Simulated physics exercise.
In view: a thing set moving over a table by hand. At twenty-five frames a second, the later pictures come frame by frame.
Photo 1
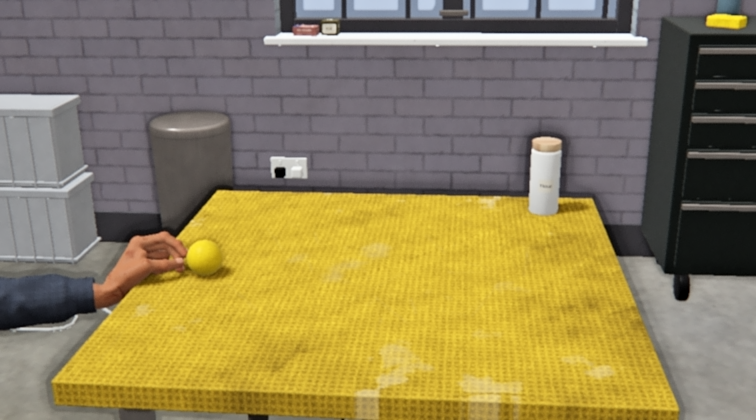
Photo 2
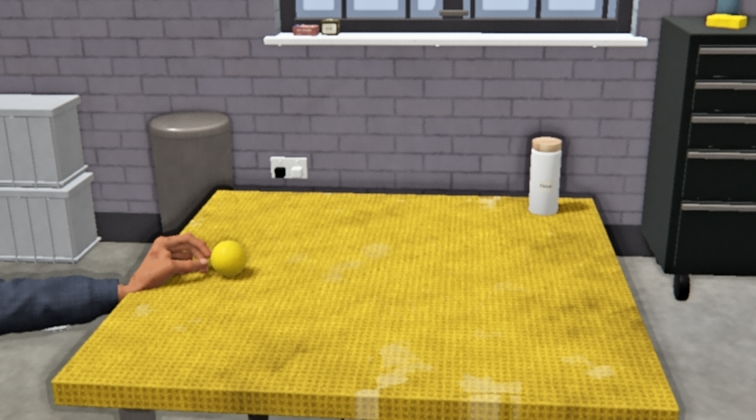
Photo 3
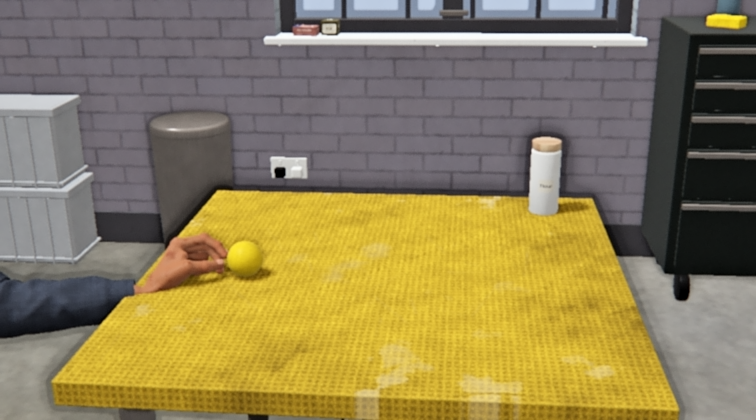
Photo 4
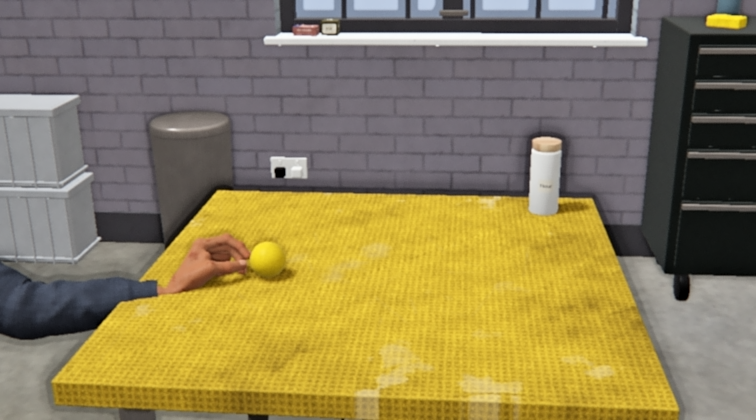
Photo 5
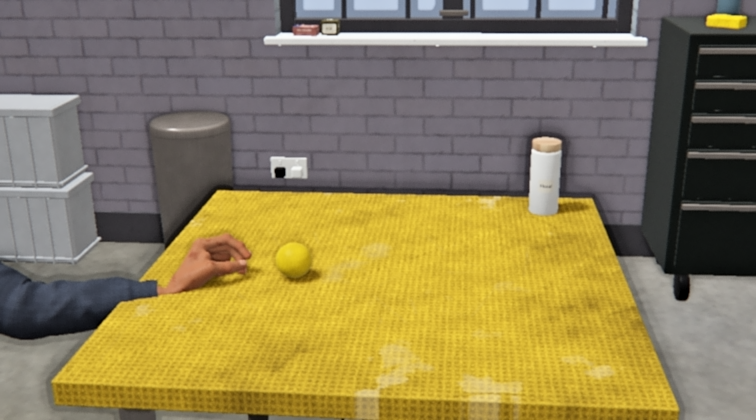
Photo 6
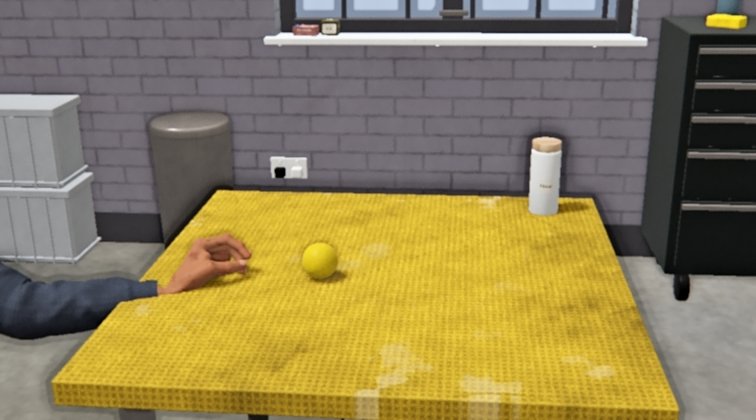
A small round yellow object moves rightward across a yellow textured table, guided by a hand at the left; the hand then stays still with fingers apart from it while the object continues right, a white bottle standing behind.
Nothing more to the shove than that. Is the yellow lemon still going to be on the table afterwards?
It exits the tabletop.
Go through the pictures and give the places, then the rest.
The first picture shows under the hand; yellow lemon (205, 258).
The second picture shows under the hand; yellow lemon (229, 258).
The third picture shows under the hand; yellow lemon (245, 259).
The fourth picture shows yellow lemon (268, 259).
The fifth picture shows yellow lemon (294, 260) shifted about its own width.
The sixth picture shows yellow lemon (320, 261) shifted about its own width.
Then, 0.40 s on from there, yellow lemon shifted well along near (568, 268).
Then, 0.90 s on from there, yellow lemon now off the table.
In the end, off the table, yellow lemon.
